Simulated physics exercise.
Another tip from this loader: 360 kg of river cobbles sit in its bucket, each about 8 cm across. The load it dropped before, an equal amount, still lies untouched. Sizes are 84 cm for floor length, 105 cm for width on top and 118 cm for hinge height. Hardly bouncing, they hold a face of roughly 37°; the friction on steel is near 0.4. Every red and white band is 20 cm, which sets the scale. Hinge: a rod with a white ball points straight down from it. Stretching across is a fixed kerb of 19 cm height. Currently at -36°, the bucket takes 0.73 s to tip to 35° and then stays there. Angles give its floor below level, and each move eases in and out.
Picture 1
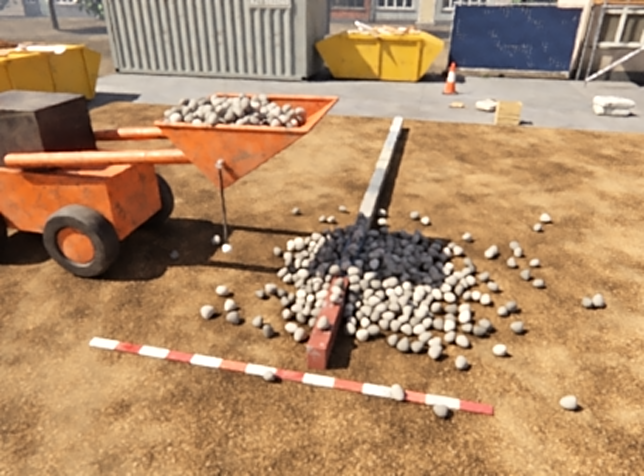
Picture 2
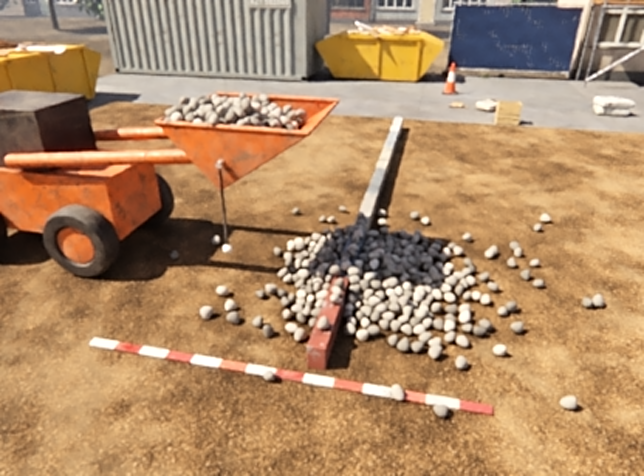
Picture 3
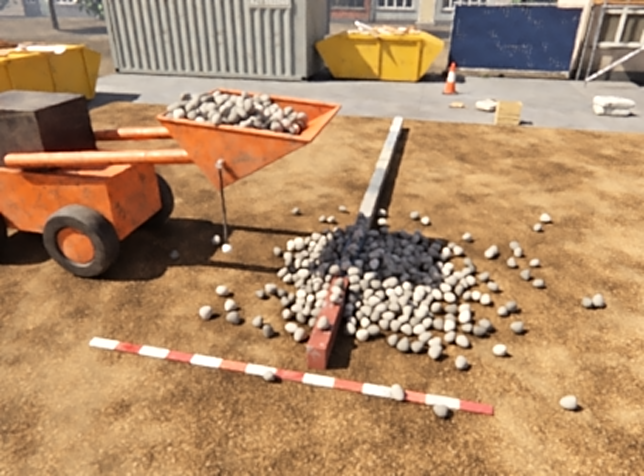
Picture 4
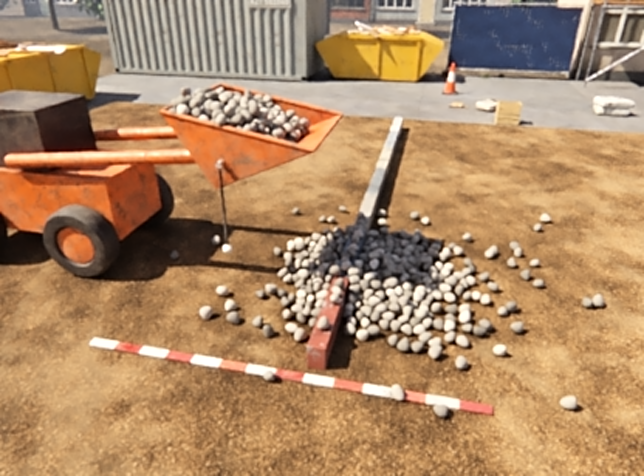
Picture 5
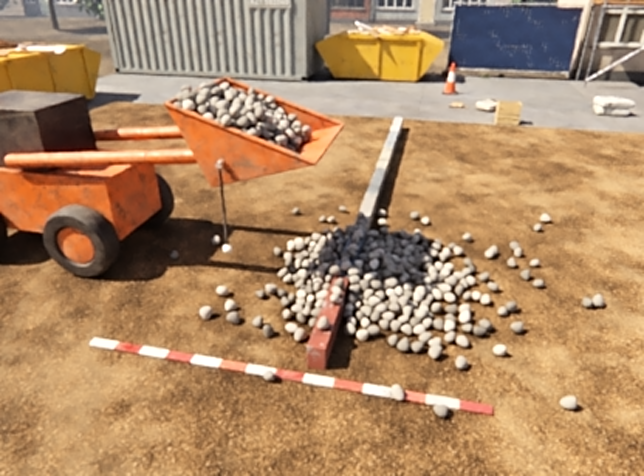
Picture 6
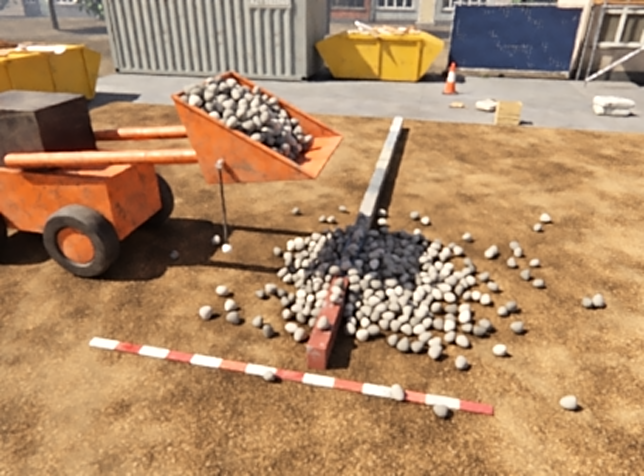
An orange loader's bucket, heaped with grey stones, starts nearly level above bare ground, then slowly tilts, its back edge rising while its right lip stays low. The stones slope toward the lip as the tilt steepens, while the wheels and the stone pile across the kerb stay still.
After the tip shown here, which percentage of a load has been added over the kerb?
Roughly 49 out of 100.
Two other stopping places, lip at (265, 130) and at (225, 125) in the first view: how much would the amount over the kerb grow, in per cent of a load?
First place: Roughly 10 %; second place: Roughly 0 %.
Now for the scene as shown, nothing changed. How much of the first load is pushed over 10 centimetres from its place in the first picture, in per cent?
Estimate: 10 %, roughly.
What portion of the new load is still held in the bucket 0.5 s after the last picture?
85 %.
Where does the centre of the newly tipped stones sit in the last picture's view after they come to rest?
The middle lies near (354, 262) in the last picture.
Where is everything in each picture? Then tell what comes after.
The first frame shows lip at (308, 131), floor tilted -36°, highest stones at (216, 103). The earlier load is highest near (350, 250), 24 cm above ground level, 32 % on this side of the kerb, 69 % over the kerb.
The second frame shows lip at (309, 134), floor tilted -35°, highest stones at (217, 103).
The third frame shows lip at (312, 141), floor tilted -31°, highest stones at (218, 100).
The fourth frame shows lip at (314, 151), floor tilted -24°, highest stones at (216, 95).
In the fifth frame, the bucket is at -17°, its lip at (316, 164); the top of the load is at (220, 91).
In the sixth frame, the bucket is at -8°, its lip at (316, 178); the top of the load is at (226, 87).
Then, 0.2 s after the last picture the floor is at 24°; in per cent of one load, 100 in the bucket, 33 on this side of the kerb, 69 over the kerb; the foremost stones are at (553, 276).
Then, 0.5 s after the last picture the floor is at 35°; in per cent of one load, 83 in the bucket, 50 on this side of the kerb, 69 over the kerb; the foremost stones are at (553, 276).
Then, 0.9 s after the last picture the floor is at 35°; in per cent of one load, 29 in the bucket, 84 on this side of the kerb, 88 over the kerb; the foremost stones are at (553, 276).
Then, 3.5 s after the last picture the floor is at 35°; in per cent of one load, 0 in the bucket, 83 on this side of the kerb, 118 over the kerb; the foremost stones are at (570, 290). Net gain over the kerb, 49.
